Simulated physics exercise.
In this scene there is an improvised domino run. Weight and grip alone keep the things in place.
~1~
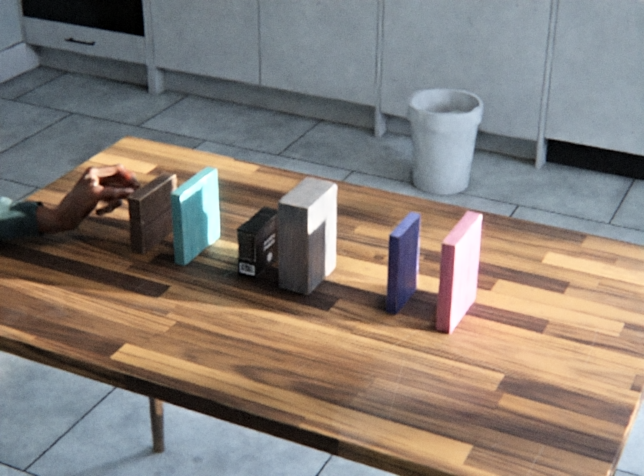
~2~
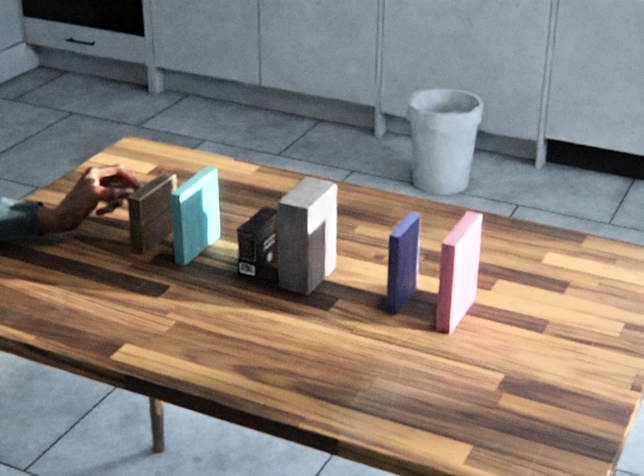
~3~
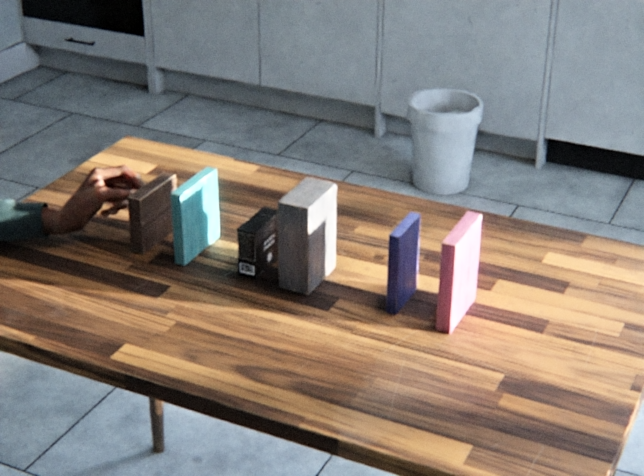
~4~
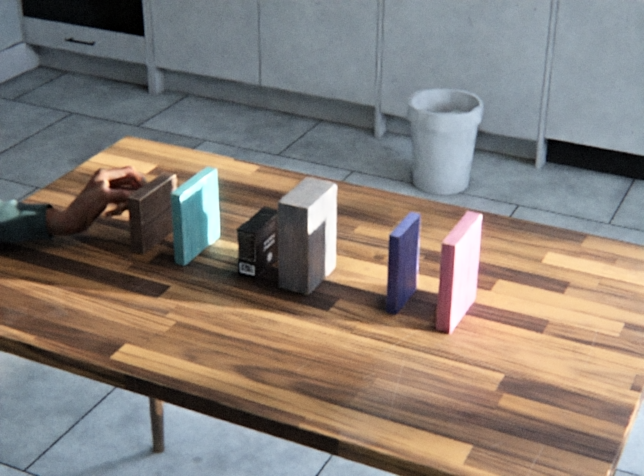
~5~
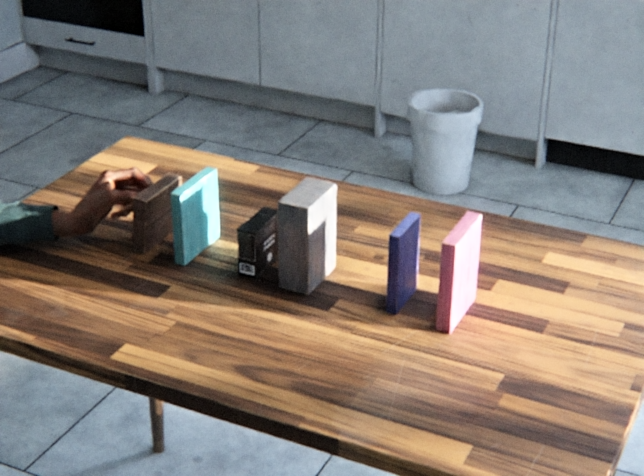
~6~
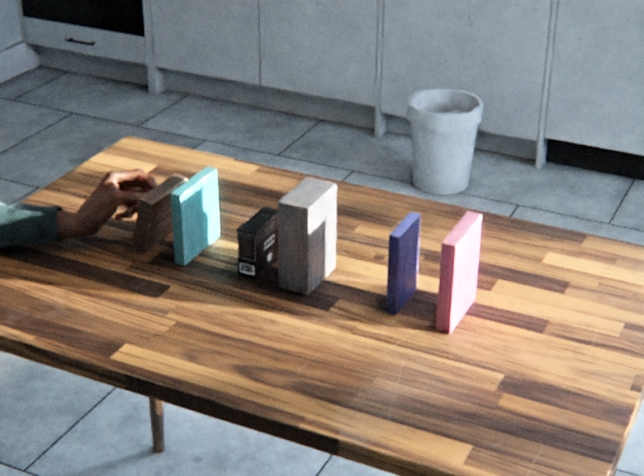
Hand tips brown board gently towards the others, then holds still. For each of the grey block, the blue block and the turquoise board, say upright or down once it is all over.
At the end, the grey block is going to manage to stay up, the blue block is going to manage to stay up, the turquoise board is going to fail to stay up.
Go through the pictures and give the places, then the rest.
The first frame shows grey block (308, 236); blue block (403, 263); turquoise board (196, 216).
The second frame shows black packet (260, 242).
The third frame shows black packet (260, 242).
The fourth frame shows black packet (260, 242).
The fifth frame shows brown board 7° over; black packet (260, 242).
The sixth frame shows brown board 13° over; grey block (308, 235); blue block (403, 263); turquoise board (196, 215).
Then, 0.30 s past the last view, brown board 53° over; turquoise board rocked 19° from its first pose near (208, 219).
Then, 0.50 s past the last view, brown board 76° over; turquoise board rocked 58° from its first pose near (235, 237); black packet rocked 28° from its first pose.
Then, 1.80 s past the last view, brown board 77° over; turquoise board rocked 60° from its first pose near (236, 238); black packet rocked 29° from its first pose.
Finally, down or leaning hard on the table, turquoise board; left askew, black packet; the other 2 still in place. Final places as the last picture's camera would see them, grey block near (309, 236), blue block near (403, 263).
